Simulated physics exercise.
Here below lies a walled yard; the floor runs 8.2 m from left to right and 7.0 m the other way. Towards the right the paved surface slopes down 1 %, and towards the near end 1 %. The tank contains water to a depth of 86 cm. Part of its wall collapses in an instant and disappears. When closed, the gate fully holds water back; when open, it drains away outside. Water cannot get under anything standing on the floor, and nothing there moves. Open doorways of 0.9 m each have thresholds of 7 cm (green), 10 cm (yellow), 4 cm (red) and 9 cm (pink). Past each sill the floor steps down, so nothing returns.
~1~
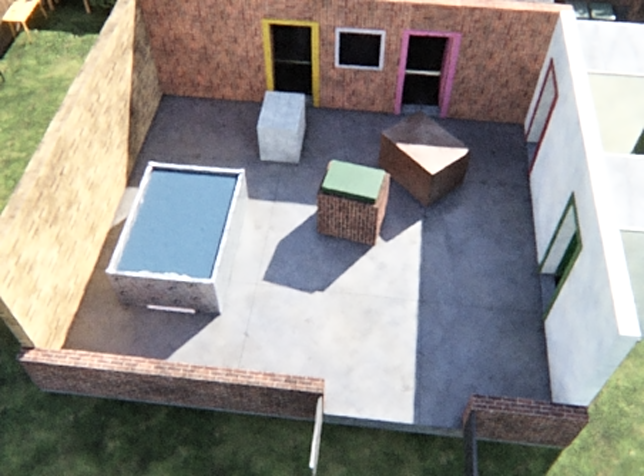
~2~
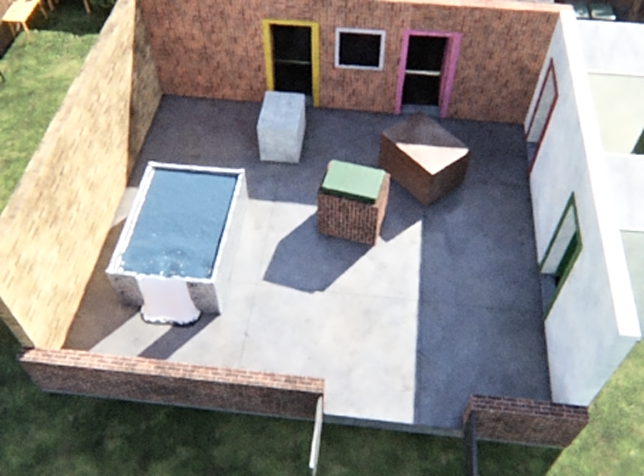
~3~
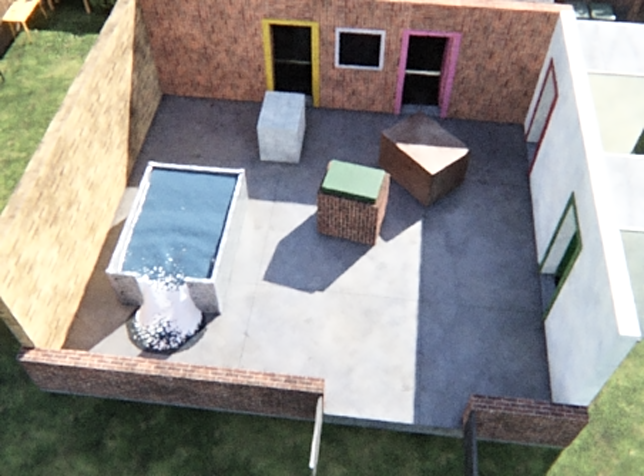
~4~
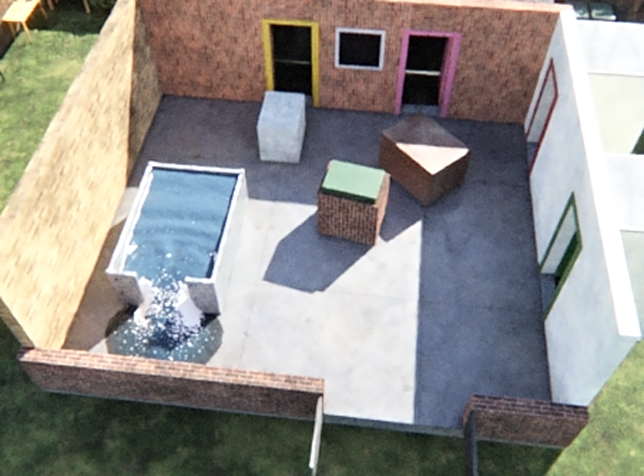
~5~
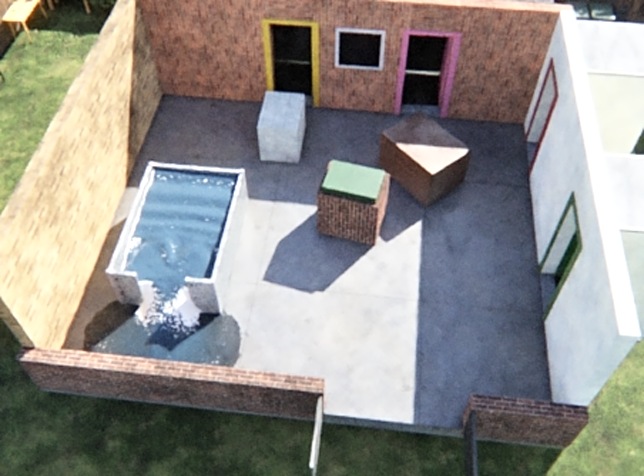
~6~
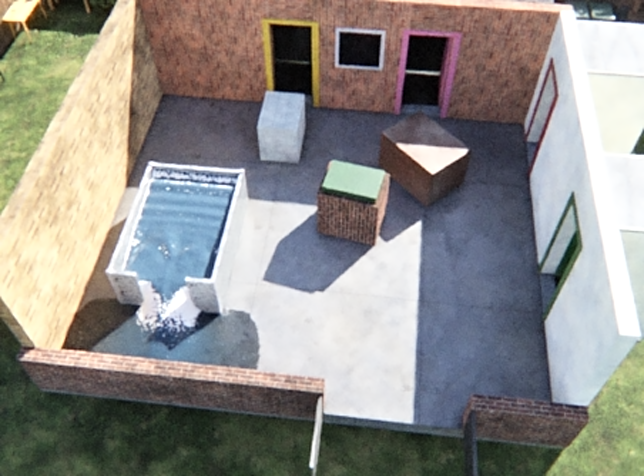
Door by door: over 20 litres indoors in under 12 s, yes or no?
Green door: Yes, yellow door: No, red door: Yes, pink door: No.
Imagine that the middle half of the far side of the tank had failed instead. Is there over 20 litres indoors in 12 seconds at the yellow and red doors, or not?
At the yellow door the limit is surpassed; at the red door it is surpassed.
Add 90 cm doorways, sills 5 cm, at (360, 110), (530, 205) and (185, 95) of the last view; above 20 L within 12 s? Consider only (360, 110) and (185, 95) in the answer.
So the first one doesn't reach it, while the second one exceeds it.
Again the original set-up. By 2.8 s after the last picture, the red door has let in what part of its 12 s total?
0 percent or so by then.
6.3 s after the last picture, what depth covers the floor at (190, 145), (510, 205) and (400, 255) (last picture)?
Approximately 3, 6 and 2 centimetres, going through them in turn.
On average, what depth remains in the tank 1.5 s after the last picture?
About 49 cm.
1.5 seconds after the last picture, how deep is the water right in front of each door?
Readings (cm): Green = 0; yellow = 0; red = 0; pink = 0.
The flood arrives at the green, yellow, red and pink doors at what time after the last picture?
Arrival times: Green 2.4 seconds, yellow 3.8 seconds, red 4.0 seconds, pink 5.5 seconds.
Then, 0.7 s after the last picture water covers 10 % of the floor and is deepest (64 cm) near (53, 368); green door not reached, yellow door not reached, red door not reached, pink door not reached.
Then, 1.5 s after the last picture water covers 25 % of the floor and is deepest (52 cm) near (64, 369); green door not reached, yellow door not reached, red door not reached, pink door not reached.
Then, 2.8 s after the last picture water covers 50 % of the floor and is deepest (34 cm) near (152, 369); green door 14 cm at the sill, 0 L in, yellow door not reached, red door not reached, pink door not reached.
Then, 6.3 s after the last picture water covers 80 % of the floor and is deepest (22 cm) near (149, 379); green door 12 cm at the sill, 52 L in, yellow door 6 cm at the sill, 0 L in, red door 4 cm at the sill, 0 L in, pink door 4 cm at the sill, 0 L in.
Then, 11.3 s after the last picture water covers 90 % of the floor and is deepest (12 cm) near (529, 207); green door 8 cm at the sill, 79 L in, yellow door 5 cm at the sill, 0 L in, red door 11 cm at the sill, 119 L in, pink door 7 cm at the sill, 1 L in.
